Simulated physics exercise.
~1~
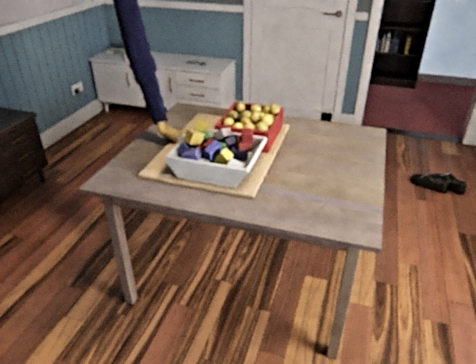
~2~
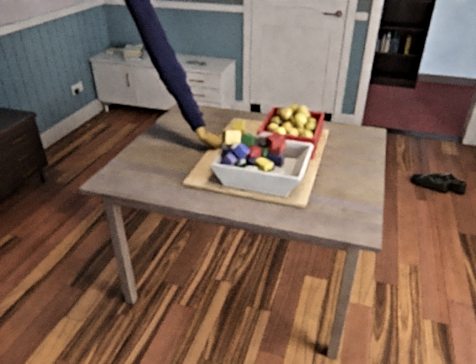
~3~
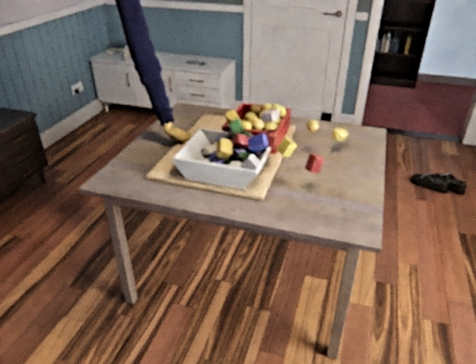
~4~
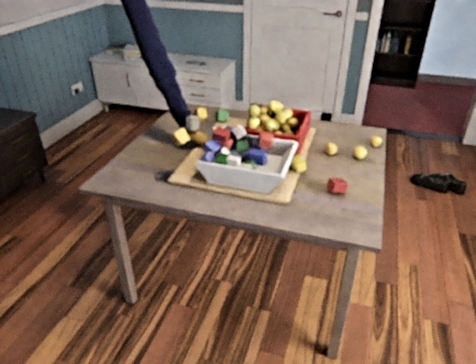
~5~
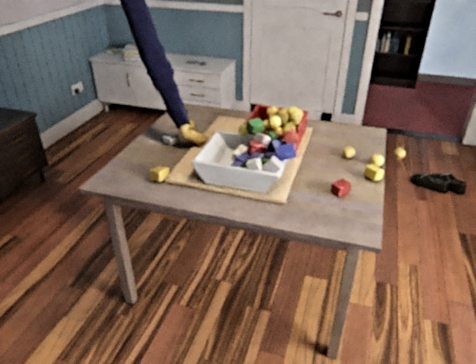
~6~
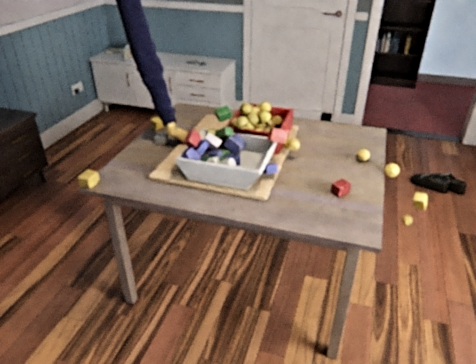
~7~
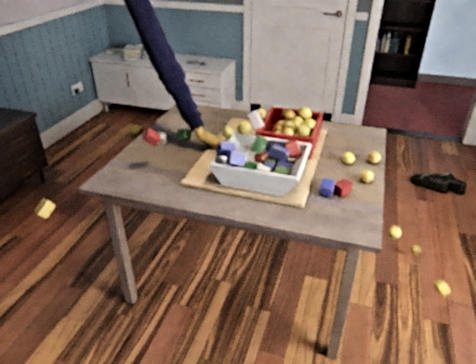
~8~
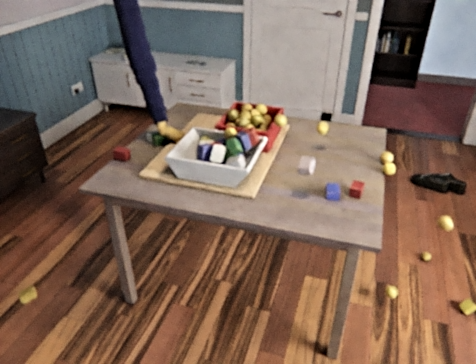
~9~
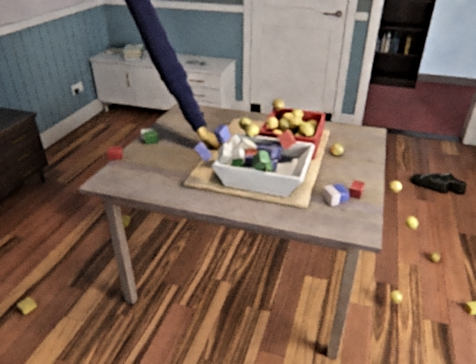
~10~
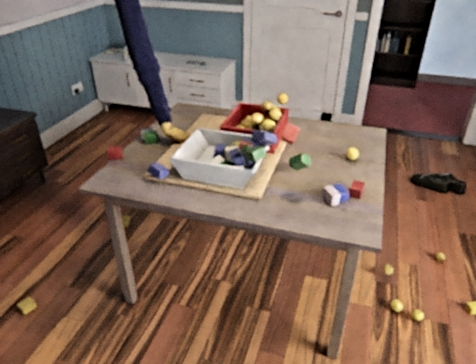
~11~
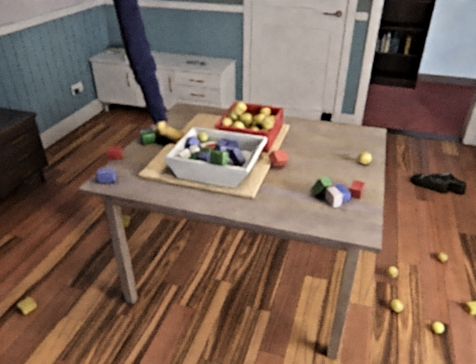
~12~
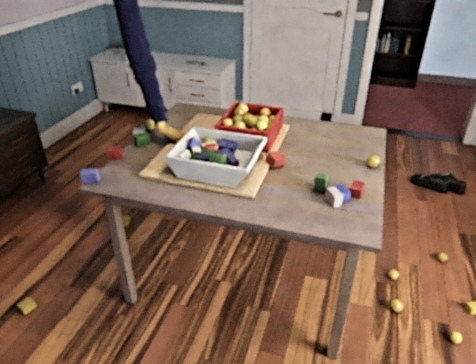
In a room with blue panelled walls and a striped wood floor, seen from slightly above, a grey-brown table stands in the middle. On it a pale board holds a red basket of yellow apples behind a white basket of coloured toy bricks, and a dark blue arm reaches in from the upper left. The arm shakes the board right and left again and again. Apples and bricks jump out across the table, and several apples drop to the floor on both sides. Finally the board rests at the left, both baskets still partly filled, with bricks scattered on the tabletop.
